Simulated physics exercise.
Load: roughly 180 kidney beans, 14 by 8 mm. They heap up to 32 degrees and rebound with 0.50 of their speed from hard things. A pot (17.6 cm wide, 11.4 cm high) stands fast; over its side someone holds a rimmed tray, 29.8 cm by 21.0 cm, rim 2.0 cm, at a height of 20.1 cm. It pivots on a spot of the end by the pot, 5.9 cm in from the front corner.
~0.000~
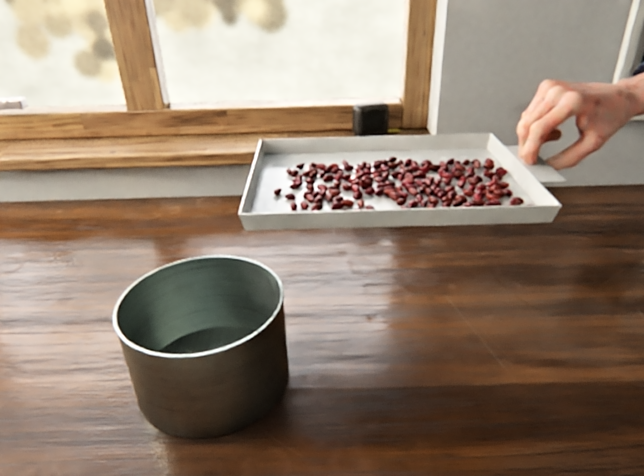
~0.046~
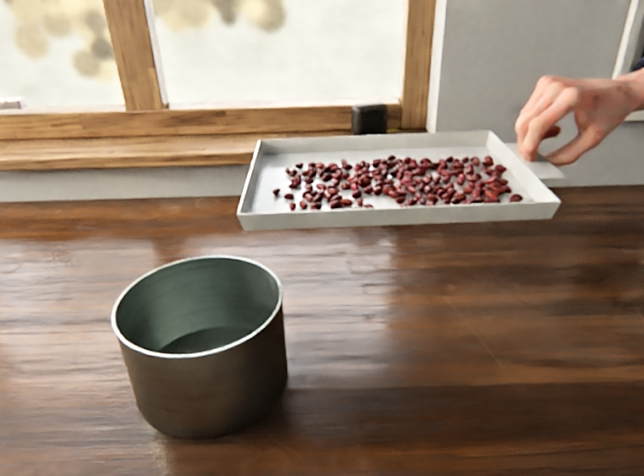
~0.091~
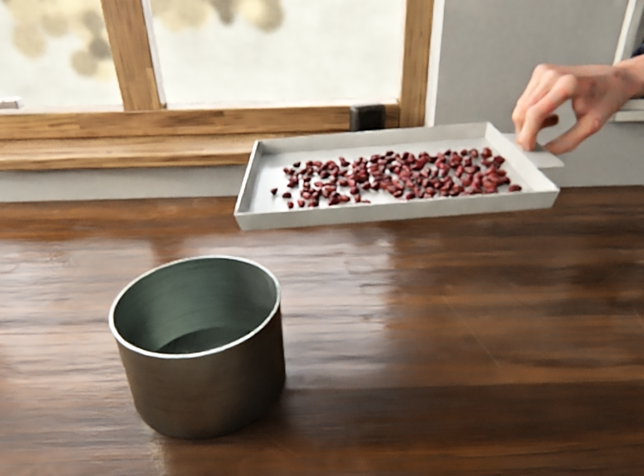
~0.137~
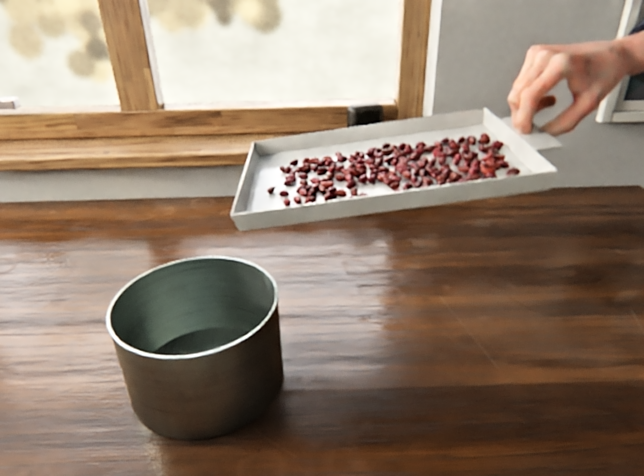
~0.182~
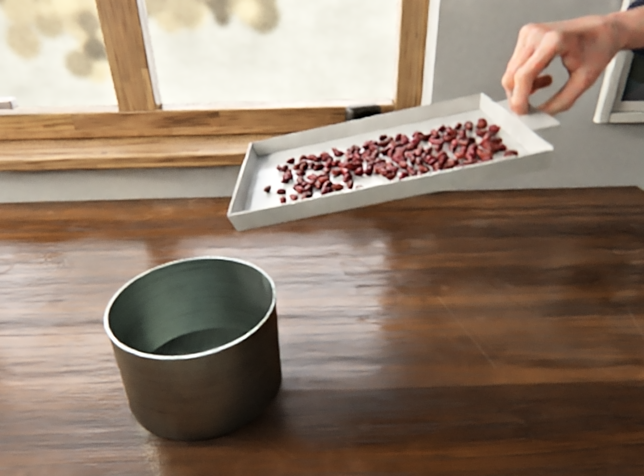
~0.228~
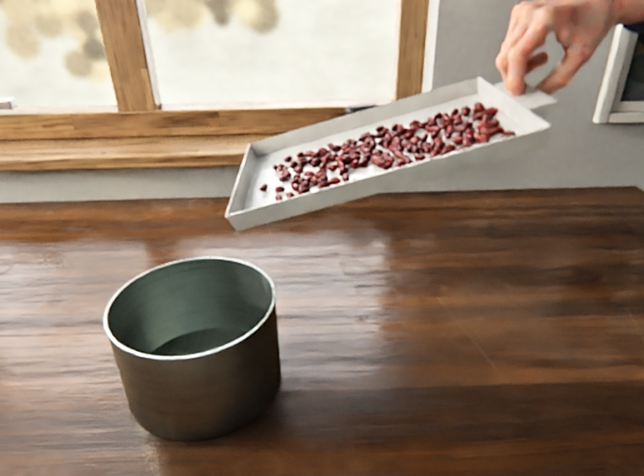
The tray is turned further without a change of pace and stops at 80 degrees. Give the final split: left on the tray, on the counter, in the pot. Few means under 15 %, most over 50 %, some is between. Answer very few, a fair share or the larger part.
Tray a fair share, counter a fair share, pot a fair share.
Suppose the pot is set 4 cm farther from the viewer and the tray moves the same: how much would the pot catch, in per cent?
Then about 35 per cent.
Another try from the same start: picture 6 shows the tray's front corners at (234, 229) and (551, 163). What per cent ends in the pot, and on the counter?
Pot 85, counter 5.
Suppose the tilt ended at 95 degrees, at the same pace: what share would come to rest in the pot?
In that case some 40 per cent.
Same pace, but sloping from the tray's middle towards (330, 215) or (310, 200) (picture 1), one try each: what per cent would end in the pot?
About 85 and 95 per cent.
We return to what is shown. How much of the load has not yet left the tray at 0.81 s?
Roughly 80 per cent.
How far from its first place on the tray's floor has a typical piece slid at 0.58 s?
Roughly 9 cm.
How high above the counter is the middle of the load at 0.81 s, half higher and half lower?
Roughly 20 cm.
Then, at 0.58 s, tilt 47 degrees; the tray holds 100 %, the pot 0 %.
Then, at 0.81 s, tilt 68 degrees; the tray holds 80 %, the pot 0 %.
After 1.16 s, tilt 80 degrees; the tray holds 40 %, the pot 25 %.
By 2.6 s all is still; tray 35 %, counter 45 %, pot 25 %.
